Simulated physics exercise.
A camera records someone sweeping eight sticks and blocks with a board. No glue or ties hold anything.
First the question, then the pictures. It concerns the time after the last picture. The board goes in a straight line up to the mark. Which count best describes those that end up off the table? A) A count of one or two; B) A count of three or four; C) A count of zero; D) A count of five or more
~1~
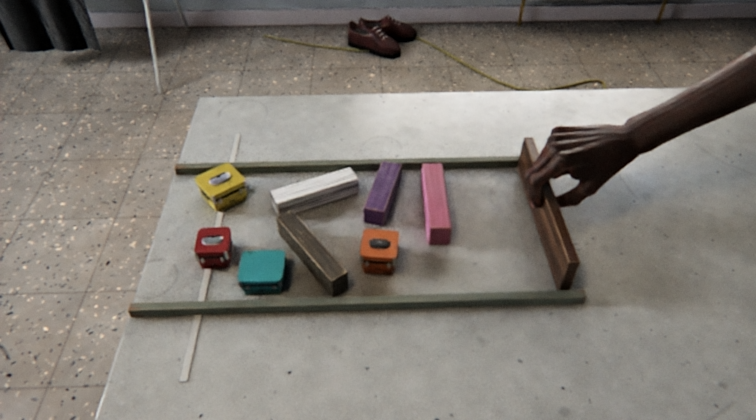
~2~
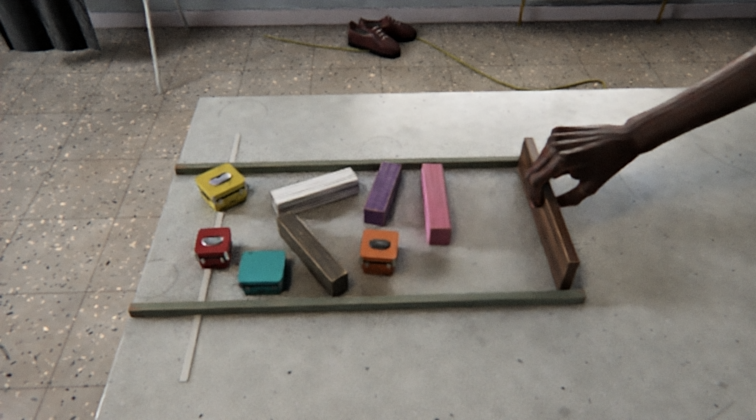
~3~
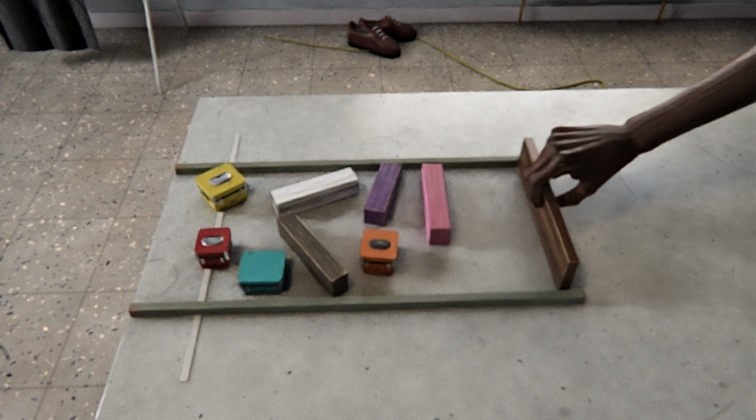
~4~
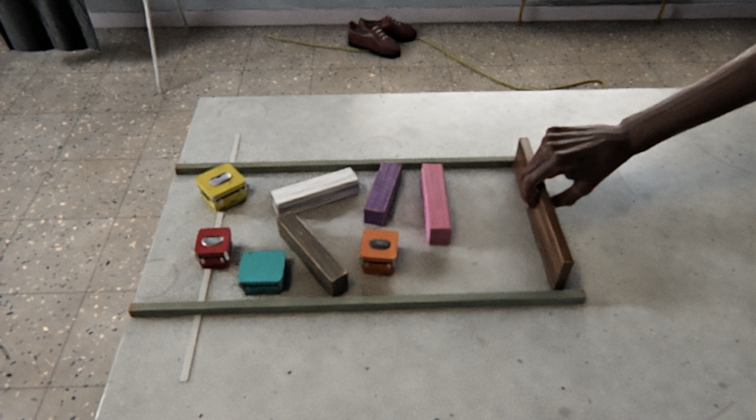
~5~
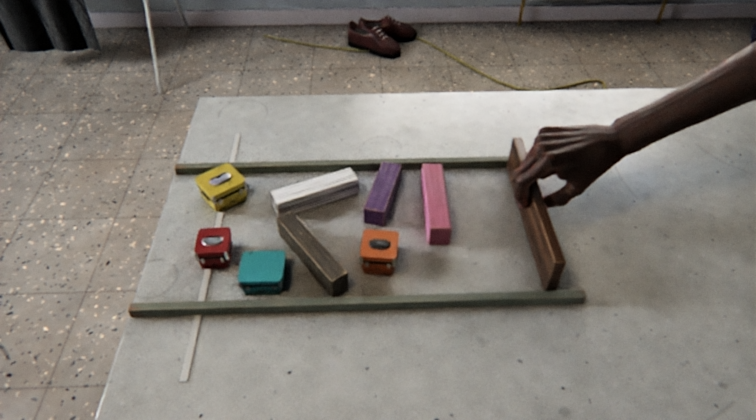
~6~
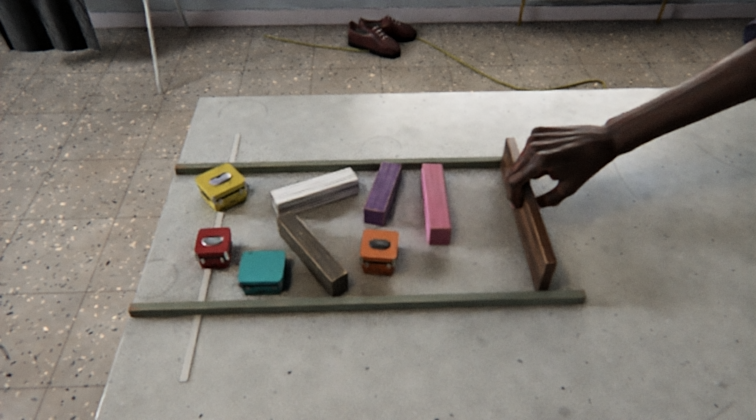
B, A count of three or four.
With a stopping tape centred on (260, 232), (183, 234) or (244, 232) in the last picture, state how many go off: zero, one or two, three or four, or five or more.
Number fallen at each tape, in order - zero, more than four, not one.
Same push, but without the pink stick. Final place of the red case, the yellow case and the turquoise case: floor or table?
Well, the red case topples off, the yellow case topples off and the turquoise case topples off.
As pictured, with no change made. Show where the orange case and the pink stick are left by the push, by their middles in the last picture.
Orange case: About (189, 259); pink stick: About (208, 208).
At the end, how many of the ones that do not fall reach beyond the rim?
The count is 1.
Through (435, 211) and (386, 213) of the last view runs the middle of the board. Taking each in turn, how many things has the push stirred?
First position 1; second position 4.
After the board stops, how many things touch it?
The count in contact is 2.
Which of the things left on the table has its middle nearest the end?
White stick.
Soon after, none off yet; yellow case at rest near (222, 189); red case at rest near (215, 249); turquoise case at rest near (263, 273).
At rest, the number that fall off is three or four; fallen, turquoise case, red case and yellow case.
